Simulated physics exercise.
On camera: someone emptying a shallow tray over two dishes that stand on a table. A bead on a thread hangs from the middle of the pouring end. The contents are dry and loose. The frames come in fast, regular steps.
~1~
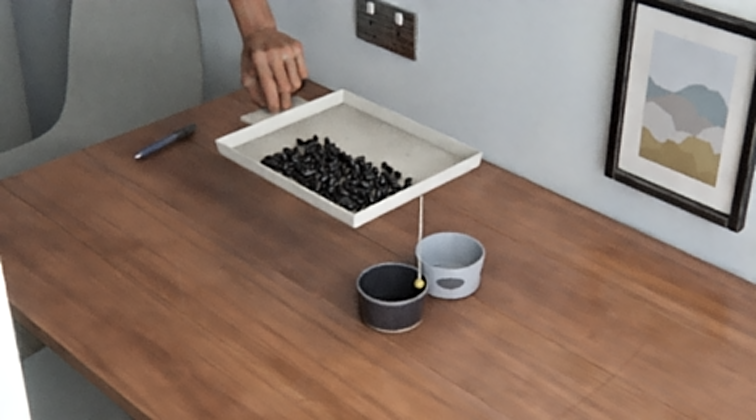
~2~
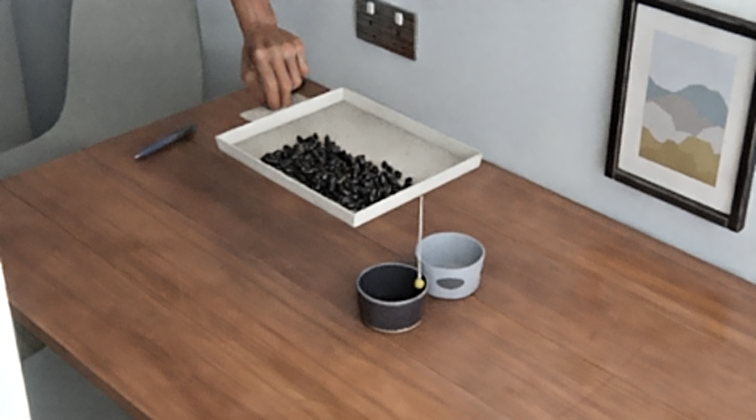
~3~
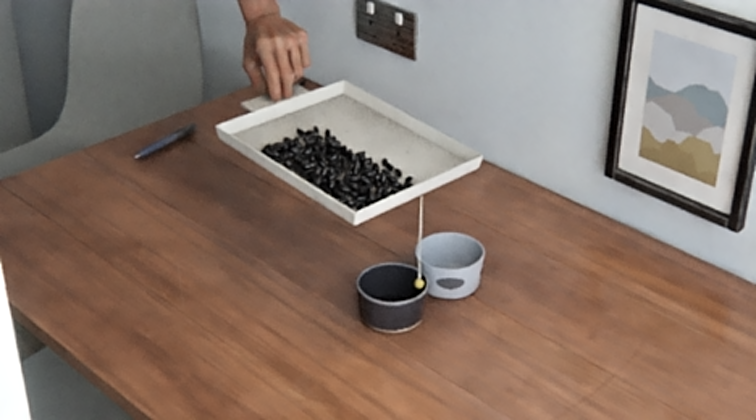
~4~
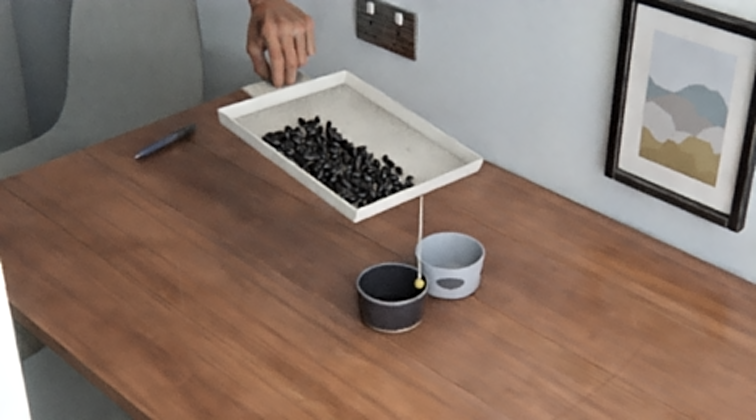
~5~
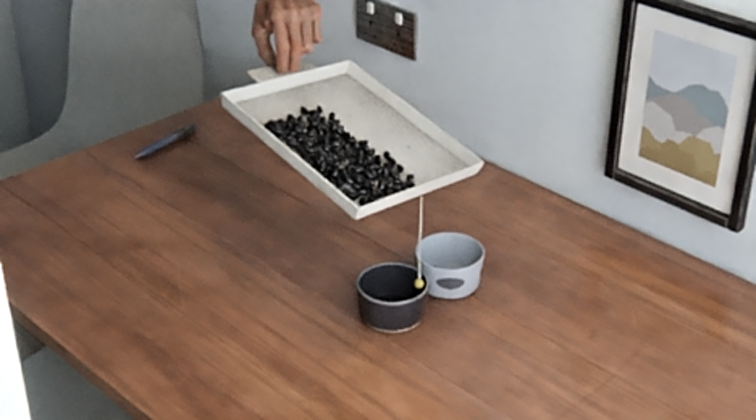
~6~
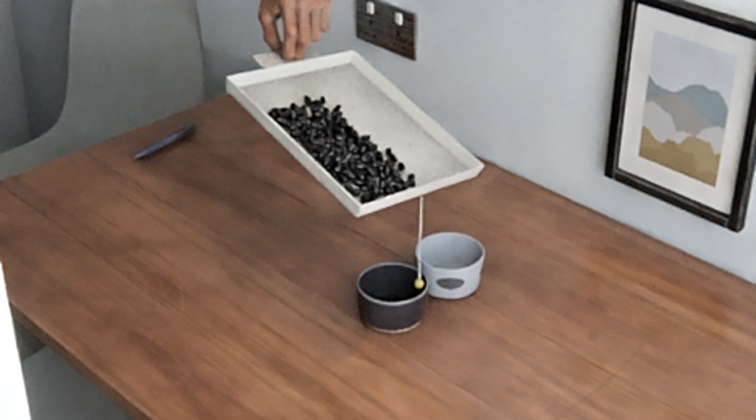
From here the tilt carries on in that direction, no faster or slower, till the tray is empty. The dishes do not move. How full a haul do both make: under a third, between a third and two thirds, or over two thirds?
In the dishes lies under a third of it.
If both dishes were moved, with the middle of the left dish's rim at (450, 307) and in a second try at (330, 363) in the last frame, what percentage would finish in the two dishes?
About 50 and 0 per cent.
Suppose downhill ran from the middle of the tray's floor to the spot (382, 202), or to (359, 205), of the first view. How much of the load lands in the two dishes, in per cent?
Near 0 % and 0 %.
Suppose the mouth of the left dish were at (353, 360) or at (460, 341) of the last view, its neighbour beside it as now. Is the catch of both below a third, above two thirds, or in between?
The first try: Under a third. The second: Less than a third.
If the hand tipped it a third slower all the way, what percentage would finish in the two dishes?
Close to 20 per cent.
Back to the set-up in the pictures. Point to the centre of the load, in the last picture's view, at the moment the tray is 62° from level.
Close to (421, 162).
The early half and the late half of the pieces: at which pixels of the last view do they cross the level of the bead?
Around (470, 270) and then (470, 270).
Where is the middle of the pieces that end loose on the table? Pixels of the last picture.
Roughly at (489, 324).
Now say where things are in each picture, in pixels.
In the first frame, corners of the pouring end at (354, 214) and (479, 152), level; middle of the load at (330, 176), black beans; left dish at (418, 310); right dish at (474, 277); bead on its thread at (419, 284).
In the second frame, corners of the pouring end at (354, 213) and (479, 153), level; middle of the load at (330, 175).
In the third frame, corners of the pouring end at (355, 211) and (480, 155), tipped barely, lowest at the right corner; middle of the load at (331, 170).
In the fourth frame, corners of the pouring end at (357, 209) and (480, 158), tipped a little, lowest at the right corner; middle of the load at (332, 163).
In the fifth frame, corners of the pouring end at (359, 206) and (481, 161), tipped clearly, lowest at the right corner; middle of the load at (333, 156).
In the sixth frame, corners of the pouring end at (361, 204) and (481, 164), tipped clearly, lowest at the right corner; middle of the load at (336, 150); left dish at (418, 310); right dish at (474, 277).
Soon, tray tipped steeply; nearly all on the tray; a stray few in the air.
A while on, tray tipped right over; most on the tray; a stray few in the right dish; a small part outside both; a small part in the air.
Towards the end, tray tipped past a quarter turn; about a quarter in the right dish; most outside both; a stray few in the air.
Finally, tray tipped past a quarter turn; none in the left dish; about a quarter in the right dish; most outside both.
